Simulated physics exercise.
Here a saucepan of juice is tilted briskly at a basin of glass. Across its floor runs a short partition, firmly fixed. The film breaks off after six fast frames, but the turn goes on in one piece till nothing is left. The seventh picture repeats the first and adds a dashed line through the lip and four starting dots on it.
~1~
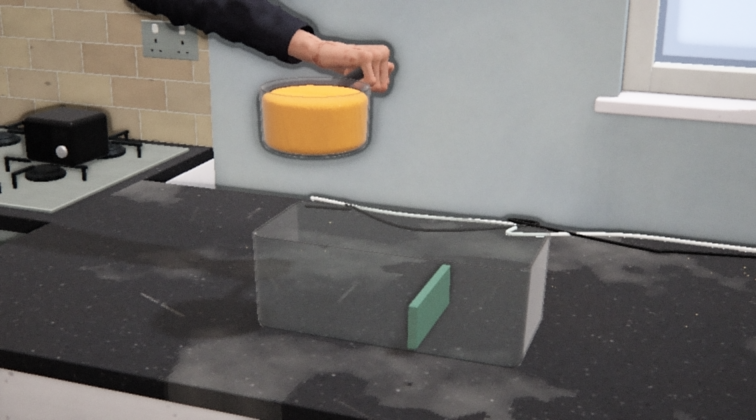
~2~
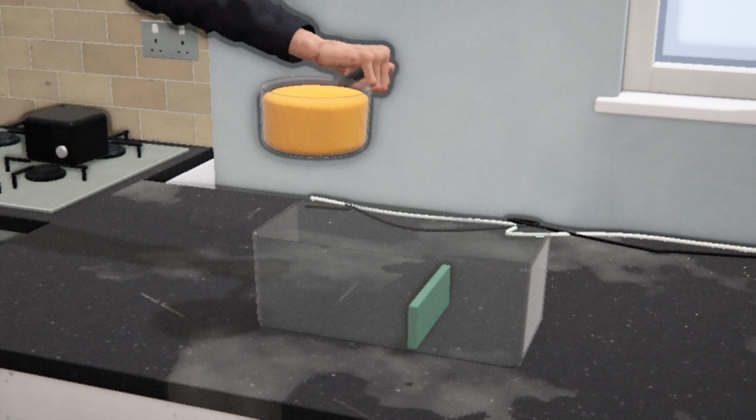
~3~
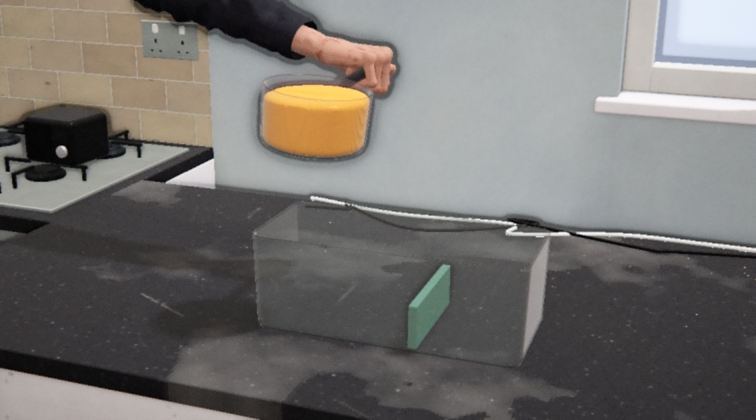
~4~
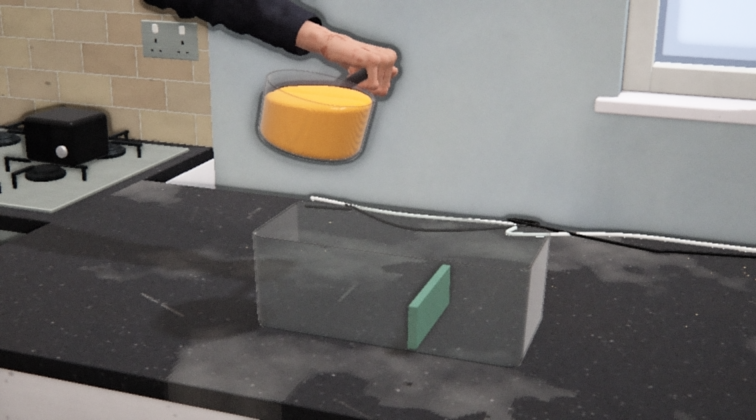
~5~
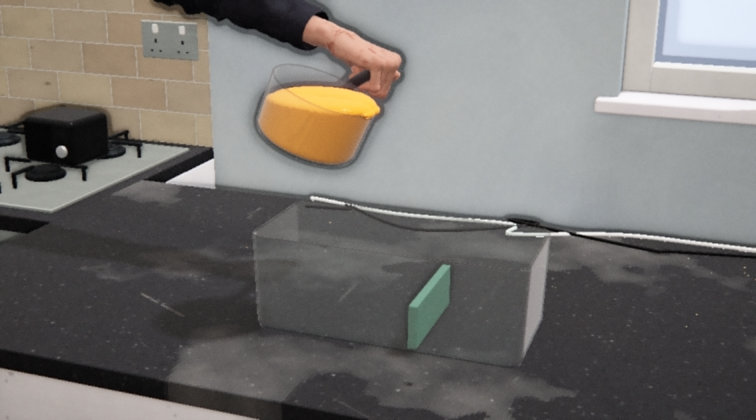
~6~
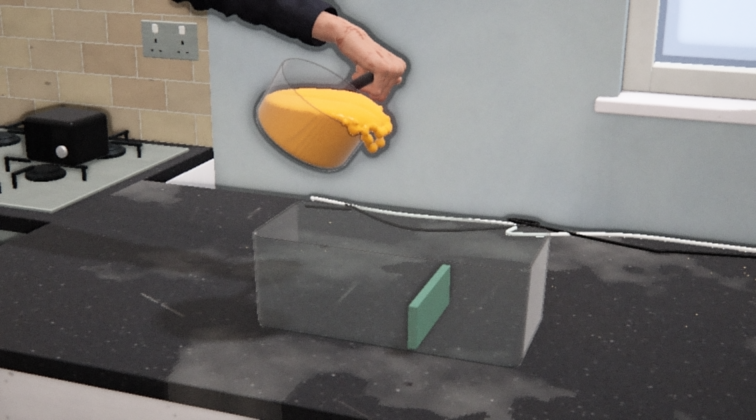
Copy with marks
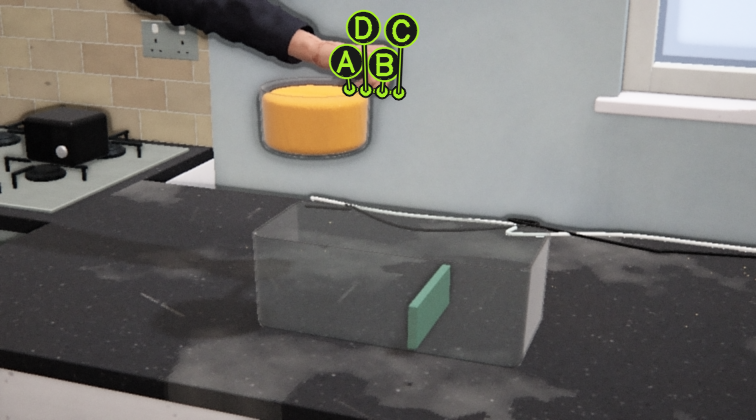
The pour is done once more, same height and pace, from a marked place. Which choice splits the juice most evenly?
Take B.
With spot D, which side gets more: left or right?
The left side.
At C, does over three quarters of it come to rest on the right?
No, it does not.
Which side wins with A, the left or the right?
The left side.
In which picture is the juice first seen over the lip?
Picture 5.
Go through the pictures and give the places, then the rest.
In the first picture, upright, lip at (365, 90); basin from (260, 324) to (523, 367); top of the wall at (431, 285); nothing has left yet.
In the second picture, upright, lip at (365, 91); nothing has left yet.
In the third picture, tipped about 6°, lip at (367, 96); nothing has left yet.
In the fourth picture, tipped about 13°, lip at (369, 103); nothing has left yet.
In the fifth picture, tipped about 22°, lip at (371, 113); juice is over the lip, down to (371, 113).
In the sixth picture, tipped about 34°, lip at (371, 124); juice is over the lip, down to (376, 147).
On the marked copy, A at (349, 89); B at (382, 91); C at (398, 92); D at (365, 90).
For spot A, about 95 % ends left of the wall and 4 % right of it.
For spot B, about 51 % ends left of the wall and 49 % right of it.
For spot C, about 31 % ends left of the wall and 68 % right of it.
For spot D, about 73 % ends left of the wall and 23 % right of it; 3 % is lost outside.
